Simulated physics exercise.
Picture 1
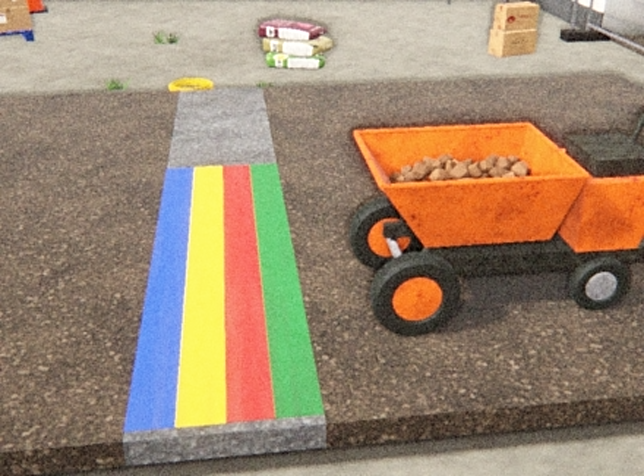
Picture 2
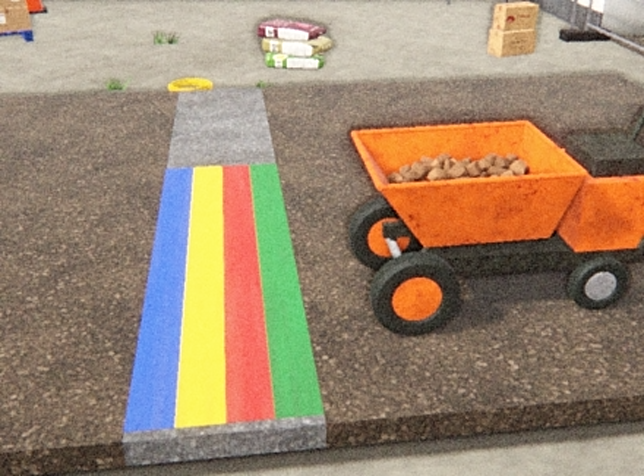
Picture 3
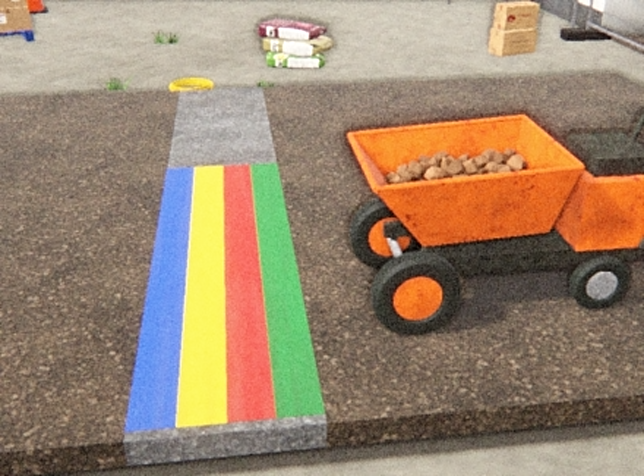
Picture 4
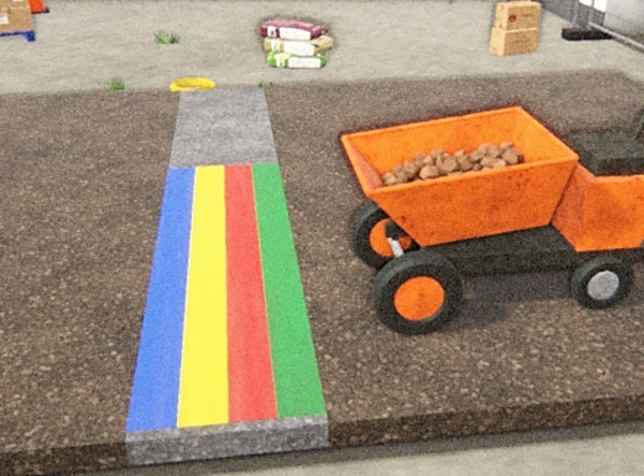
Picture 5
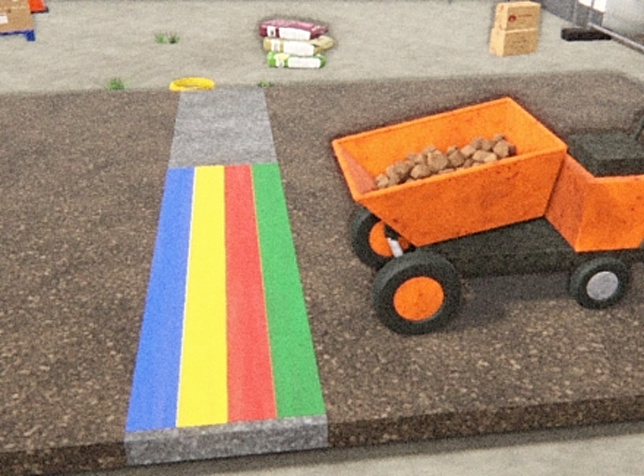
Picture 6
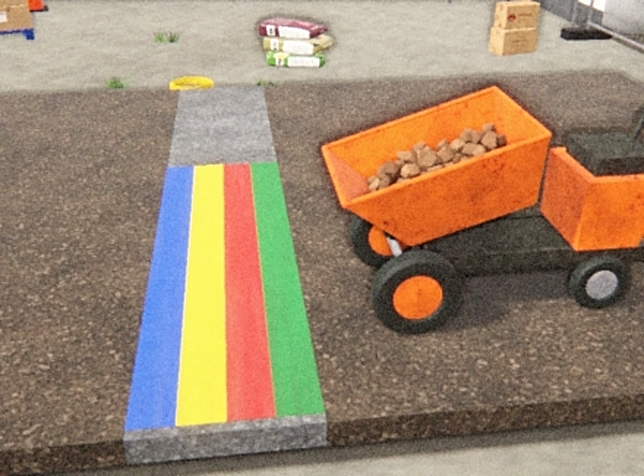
On a dirt yard beside four painted strips, an orange barrow's loaded skip tilts gradually leftward.
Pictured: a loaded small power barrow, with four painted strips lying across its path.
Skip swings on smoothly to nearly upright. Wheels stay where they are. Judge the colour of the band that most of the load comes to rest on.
Most of it rests on the red band.
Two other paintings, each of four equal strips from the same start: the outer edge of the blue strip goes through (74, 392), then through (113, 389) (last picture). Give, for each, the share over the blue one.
Near 10 and then 10 in a hundred.
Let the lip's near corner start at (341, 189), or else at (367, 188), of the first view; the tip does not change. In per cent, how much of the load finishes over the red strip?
First some 10, then 30 per cent.
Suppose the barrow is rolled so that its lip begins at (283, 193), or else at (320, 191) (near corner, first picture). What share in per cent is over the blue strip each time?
Some 30 % then some 20 %.
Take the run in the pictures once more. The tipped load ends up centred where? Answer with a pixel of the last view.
Near (232, 304).
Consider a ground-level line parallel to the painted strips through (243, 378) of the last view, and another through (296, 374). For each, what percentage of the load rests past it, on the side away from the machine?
Around 50 percent for the first and 80 percent for the second.
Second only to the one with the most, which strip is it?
Second: That yellow strip.
Just after the last frame, skip tipped steeply; every one in the skip.
A moment on, skip tipped right over; the larger part in the skip; about a tenth over the green strip; about a tenth over the red strip; just a few over the yellow strip; just a few falling.
Further on, skip tipped right over; roughly a quarter in the skip; about a tenth over the green strip; roughly a third over the red strip; roughly a quarter over the yellow strip; about a tenth over the blue strip; about a tenth off the paint.
When it is over, skip tipped right over; roughly a quarter in the skip; about a tenth over the green strip; roughly a third over the red strip; roughly a quarter over the yellow strip; about a tenth over the blue strip; about a tenth off the paint.
